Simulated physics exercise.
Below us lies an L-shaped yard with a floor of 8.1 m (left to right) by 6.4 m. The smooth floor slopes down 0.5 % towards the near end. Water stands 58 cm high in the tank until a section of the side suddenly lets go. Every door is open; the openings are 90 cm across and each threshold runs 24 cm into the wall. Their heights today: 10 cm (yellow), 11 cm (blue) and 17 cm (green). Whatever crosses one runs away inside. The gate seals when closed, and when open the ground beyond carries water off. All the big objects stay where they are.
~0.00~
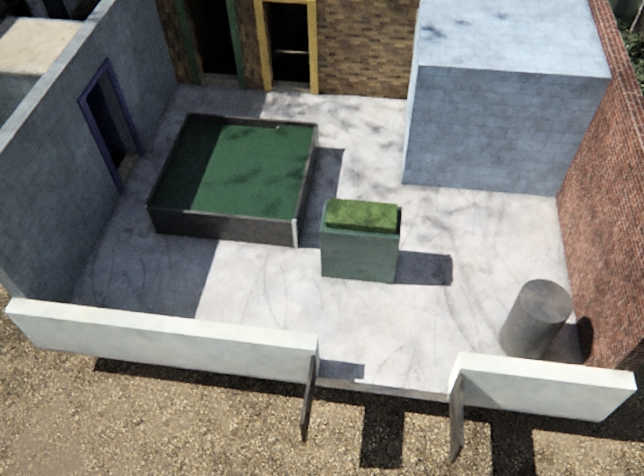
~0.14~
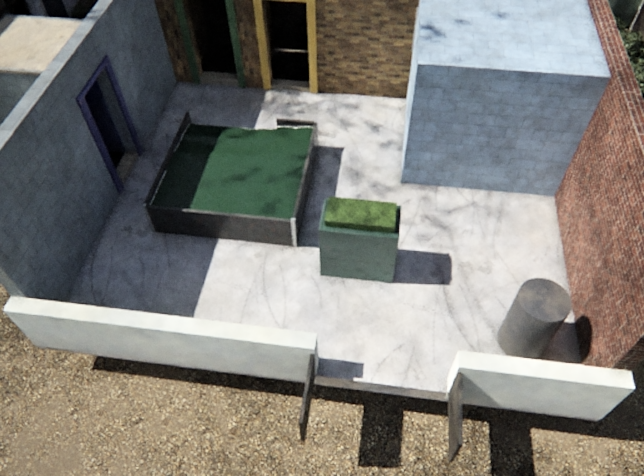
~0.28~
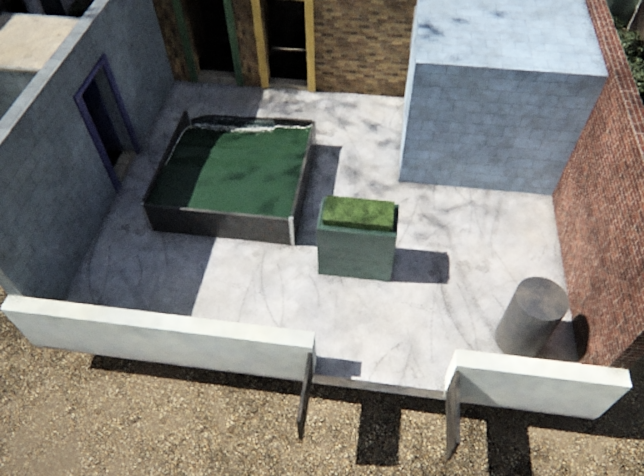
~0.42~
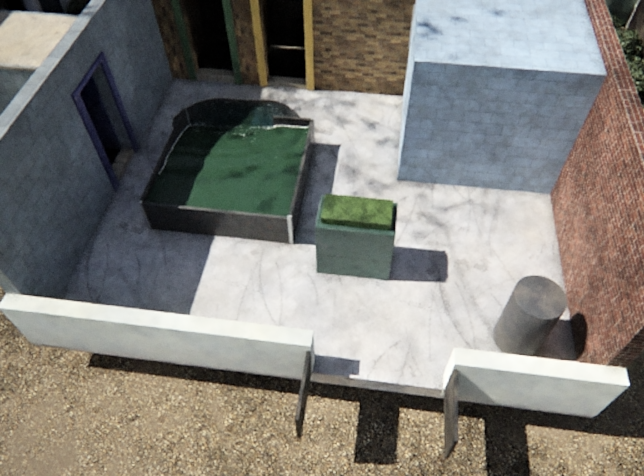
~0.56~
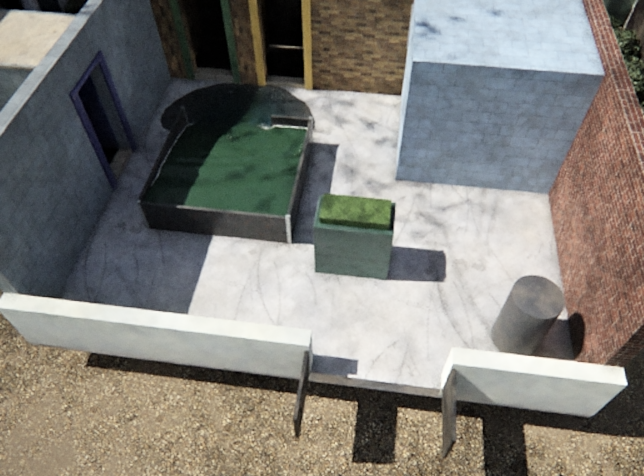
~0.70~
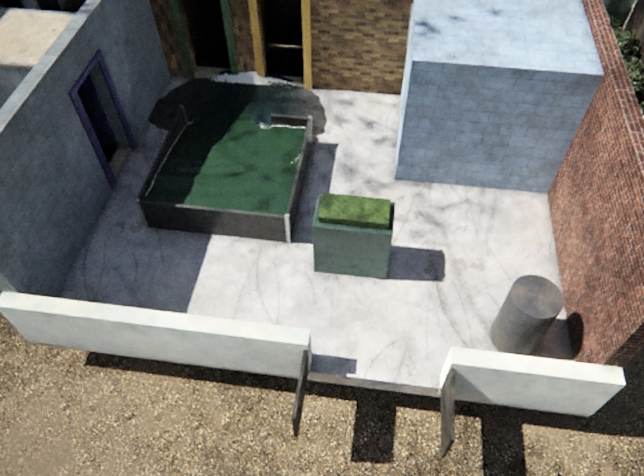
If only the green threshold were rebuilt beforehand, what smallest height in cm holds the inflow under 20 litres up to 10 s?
Close to 34 cm is just enough.
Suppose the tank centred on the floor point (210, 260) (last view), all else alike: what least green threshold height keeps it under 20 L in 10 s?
About 28 cm.
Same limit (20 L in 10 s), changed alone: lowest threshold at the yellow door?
About 29 cm at yellow.
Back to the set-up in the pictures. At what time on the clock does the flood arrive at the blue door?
Arrival: Blue 2.6 s.
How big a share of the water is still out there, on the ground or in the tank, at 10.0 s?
Some 80 per cent remains.
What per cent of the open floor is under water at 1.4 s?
Near 15 per cent is wet.
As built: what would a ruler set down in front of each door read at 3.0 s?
Depths in cm: Yellow 25, blue 7, green 33.
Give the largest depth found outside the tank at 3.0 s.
About 36 cm.
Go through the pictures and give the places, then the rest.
Still water, 58 cm deep, in the tank at (237, 166); the green door at (213, 47) is dry, in the first picture.
The gap is on the far side, the front 0.2 m out at a hidden place; the back of the tank holds 58 cm, in the second picture.
Water pours out on the far side and has run 0.7 m, to a hidden place; about 10 cm deep outside, 58 cm at the back, in the third picture.
The front is at (252, 102), 1.2 m from the gap on the far side; 2.5 m2 of floor is wet, 58 cm left at the back, in the fourth picture.
Water pours out on the far side and has run 1.7 m, to (250, 86); about 6 cm deep outside, 58 cm at the back, in the fifth picture.
The front is at (267, 76), 2.0 m from the gap on the far side; 5.0 m2 of floor is wet, 58 cm left at the back; water is at the green door at (207, 40), in the sixth picture.
After 1.4 s water covers 15 % of the floor, deepest (40 cm) near (245, 90); 34 cm at the green door, 26 litres in over its 17 cm threshold.
After 3.0 s water covers 30 % of the floor, deepest (36 cm) near (177, 79); 33 cm at the green door, 199 litres in over its 17 cm threshold.
After 10.0 s water covers 95 % of the floor, deepest (13 cm) near (45, 322); 8 cm at the green door, 269 litres in over its 17 cm threshold.
At the green door as built, the water arrived by 0.7 s and peaked near 40 cm at 2.2 s.
Run again over the same 10 s with other heights there, 65 litres in over 28.5 cm, 5 litres over 38.5 cm. The limit of 20 litres is kept from about 34 cm up.
